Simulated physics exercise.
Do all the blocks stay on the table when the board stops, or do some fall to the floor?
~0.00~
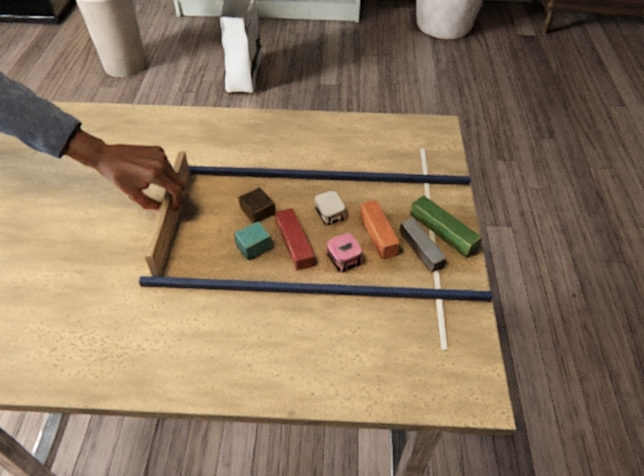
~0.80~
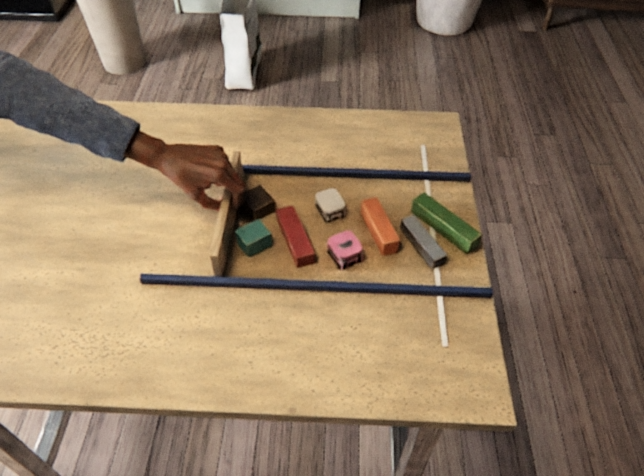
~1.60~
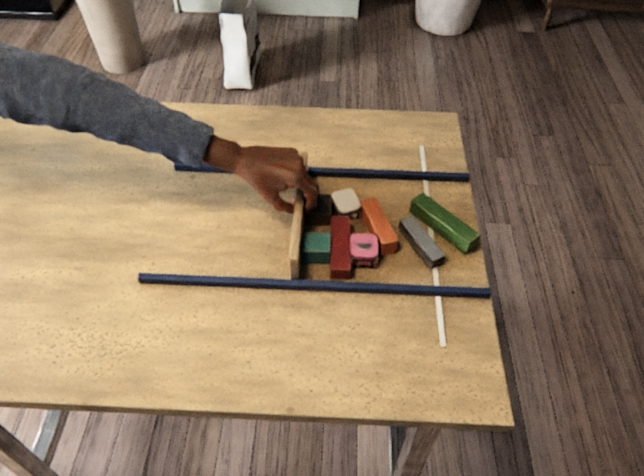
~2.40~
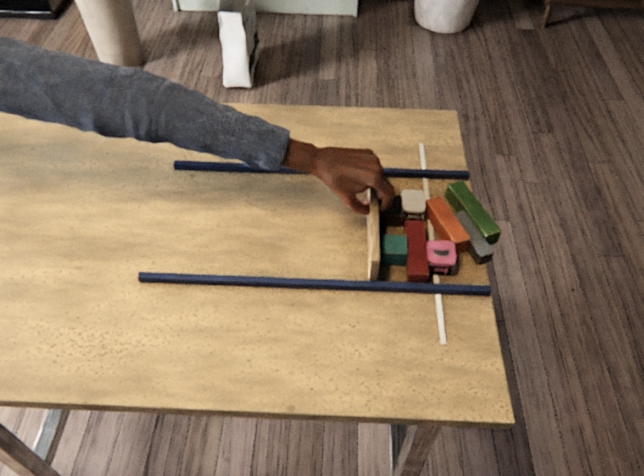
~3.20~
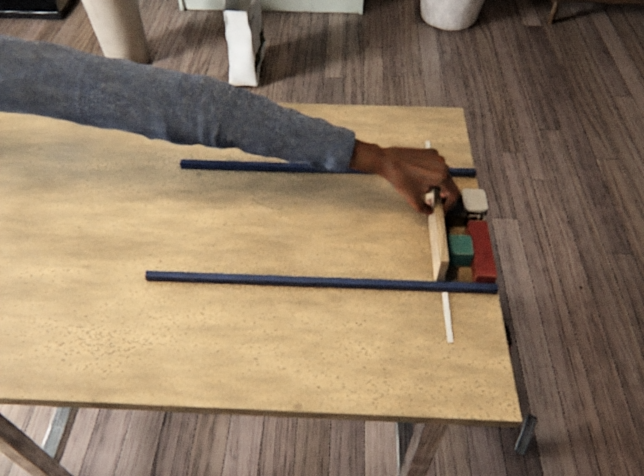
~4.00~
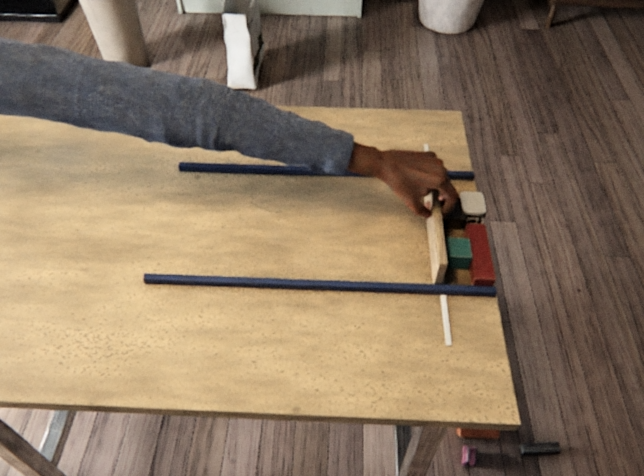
Some fall to the floor. Three or four of them go over the right edge, while the others stay up by the board.
